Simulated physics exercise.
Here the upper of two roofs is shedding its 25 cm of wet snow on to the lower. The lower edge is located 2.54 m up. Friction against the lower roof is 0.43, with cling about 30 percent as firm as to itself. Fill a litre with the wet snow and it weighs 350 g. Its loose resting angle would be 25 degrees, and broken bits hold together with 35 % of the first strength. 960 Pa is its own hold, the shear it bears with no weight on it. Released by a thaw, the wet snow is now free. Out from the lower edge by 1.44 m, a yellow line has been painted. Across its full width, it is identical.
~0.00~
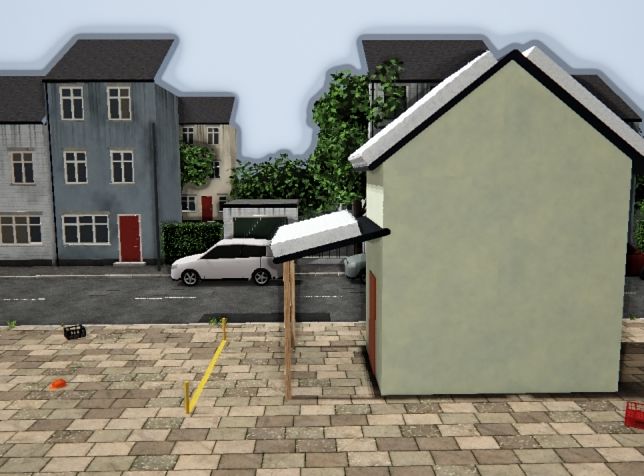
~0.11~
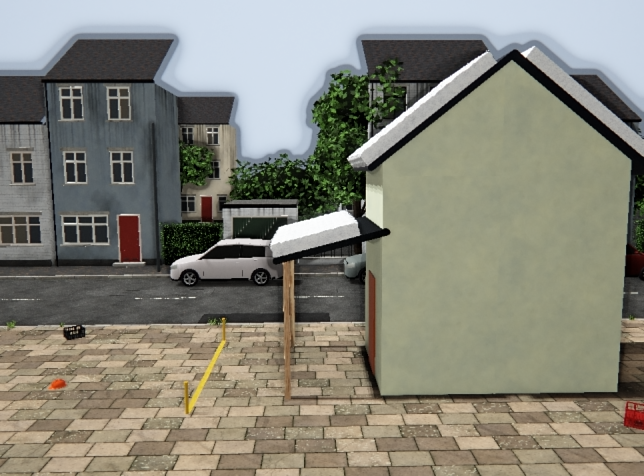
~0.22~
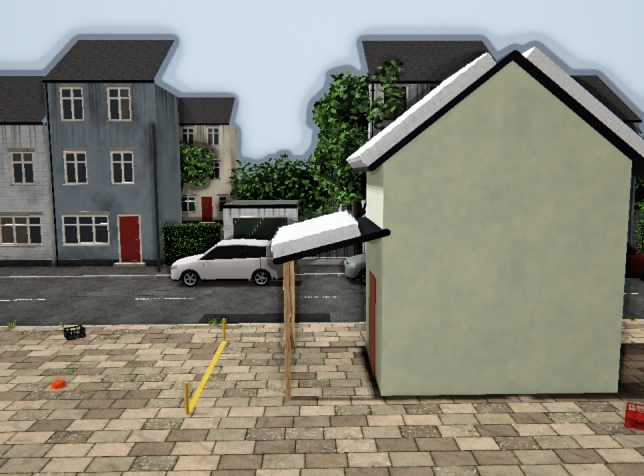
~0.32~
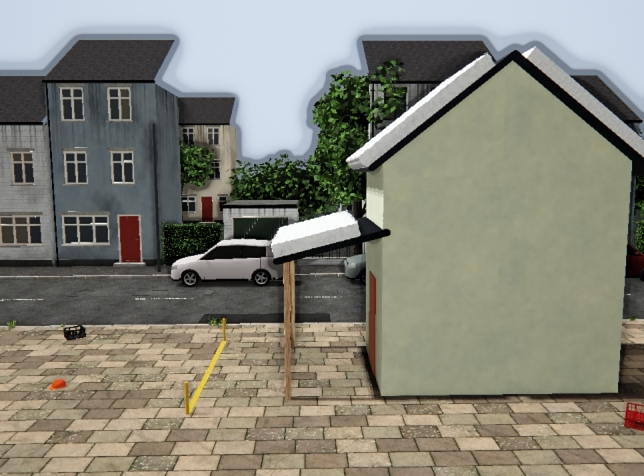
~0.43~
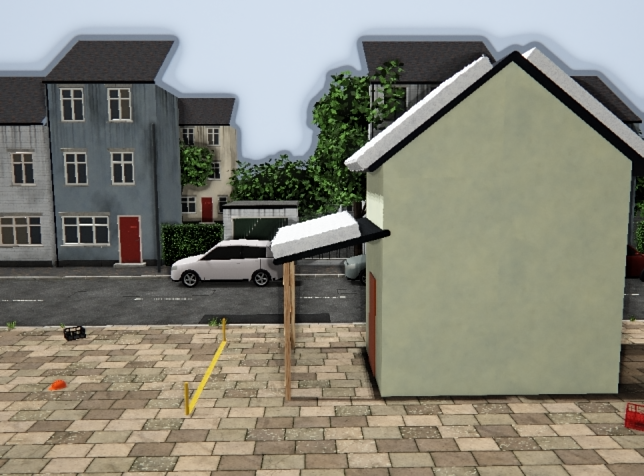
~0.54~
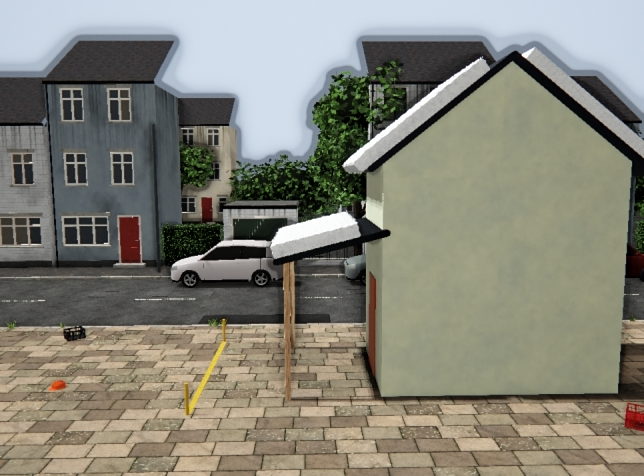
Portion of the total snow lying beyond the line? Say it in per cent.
Near 2 %.
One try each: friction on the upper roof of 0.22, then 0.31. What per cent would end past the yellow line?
First try 35 per cent, second try 30 per cent.
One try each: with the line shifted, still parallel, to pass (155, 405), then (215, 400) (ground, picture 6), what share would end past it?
About 0 %, then about 6 %.
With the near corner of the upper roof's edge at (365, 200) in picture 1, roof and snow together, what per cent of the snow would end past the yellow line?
I'd put it at close to 0 percent.
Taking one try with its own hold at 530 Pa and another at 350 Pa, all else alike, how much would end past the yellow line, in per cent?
Respectively 25 % and 35 %.
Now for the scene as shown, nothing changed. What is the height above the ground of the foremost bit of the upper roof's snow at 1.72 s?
Roughly 3.0 m.
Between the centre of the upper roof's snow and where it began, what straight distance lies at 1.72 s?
Straight-line shift: Roughly 1.8 m.
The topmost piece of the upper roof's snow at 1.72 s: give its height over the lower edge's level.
Height above lower edge: Approx. 2.3 m.
By 1.08 s, none is below the lower edge and 0 % is past the line.
By 1.72 s, none is below the lower edge and 0 % is past the line.
By 2.36 s, none is below the lower edge and 0 % is past the line.
By 3.00 s, 20 % is below the lower edge and 0 % is past the line.
By 5.30 s, at the end, 38 % is below the lower edge and 2 % is past the line.
